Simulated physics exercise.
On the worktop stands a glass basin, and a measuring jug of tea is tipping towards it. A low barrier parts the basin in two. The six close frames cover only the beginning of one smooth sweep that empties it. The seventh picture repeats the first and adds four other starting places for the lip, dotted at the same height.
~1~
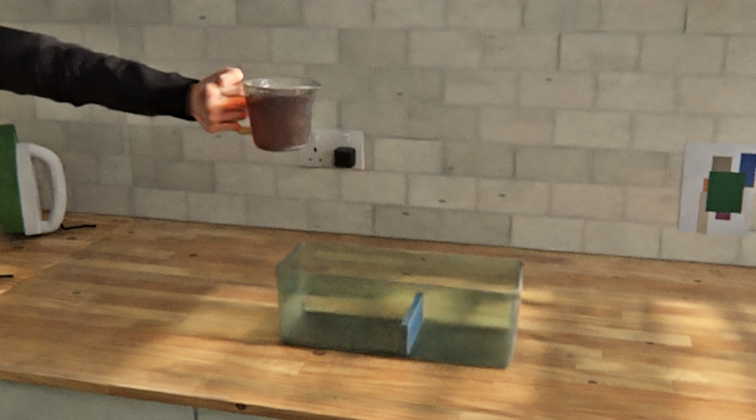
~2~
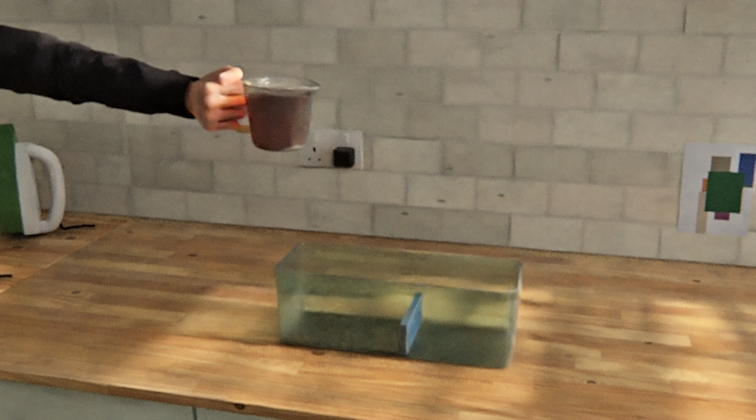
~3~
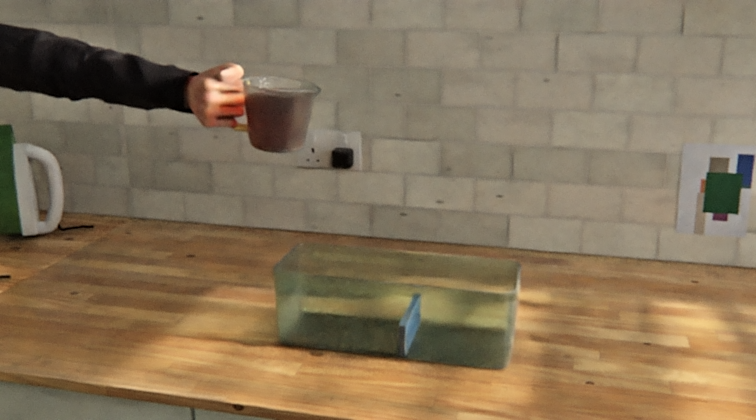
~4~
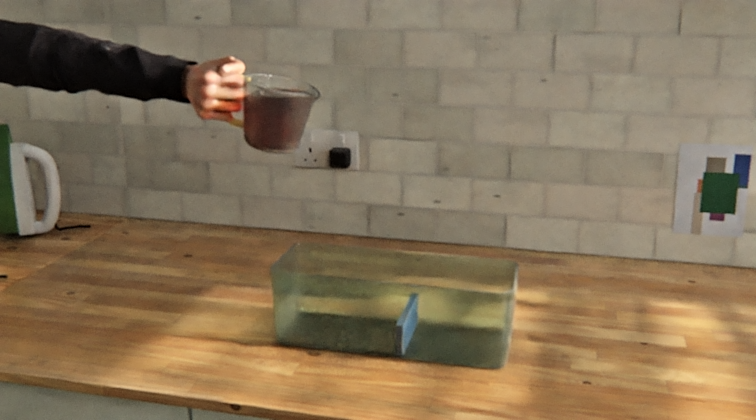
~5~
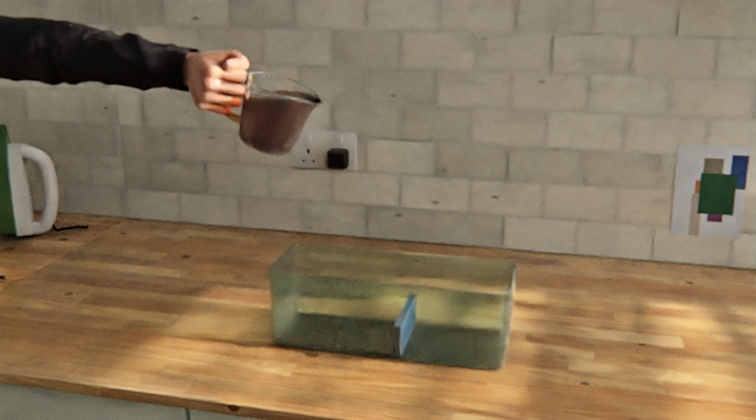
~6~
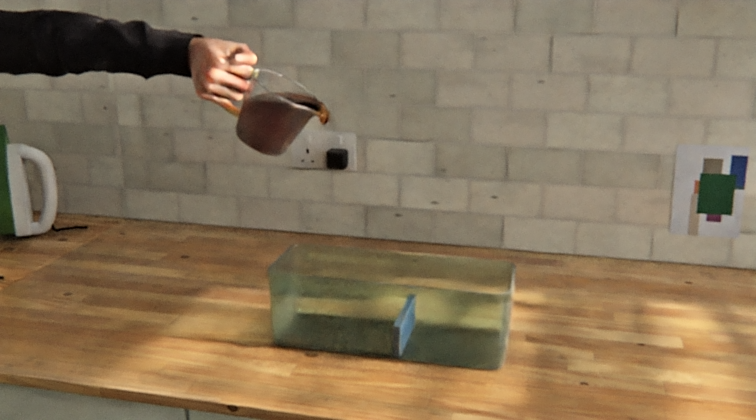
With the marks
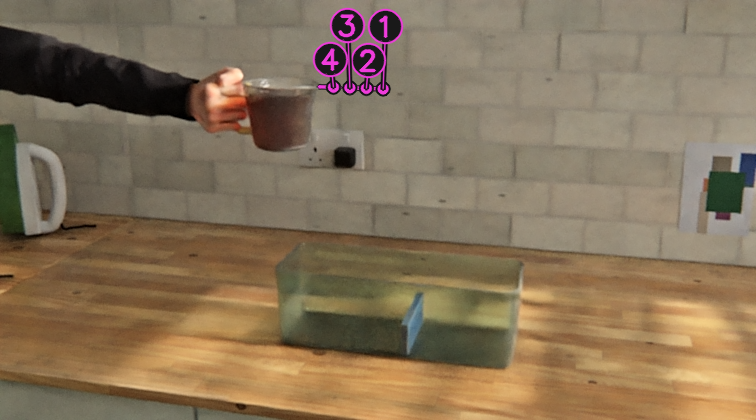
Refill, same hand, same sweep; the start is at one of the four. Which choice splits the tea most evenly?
I would pick spot 3.
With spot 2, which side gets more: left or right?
The right one.
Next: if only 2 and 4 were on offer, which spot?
That is spot 2.
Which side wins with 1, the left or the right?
More ends on the right.
On the marked copy, 1 at (383, 89); 2 at (366, 88); 3 at (349, 87); 4 at (333, 87).
For spot 1, about 4 % ends left of the wall and 93 % right of it.
For spot 2, about 19 % ends left of the wall and 79 % right of it.
For spot 3, about 55 % ends left of the wall and 42 % right of it; 3 % is lost outside.
For spot 4, about 91 % ends left of the wall and 5 % right of it; 4 % is lost outside.
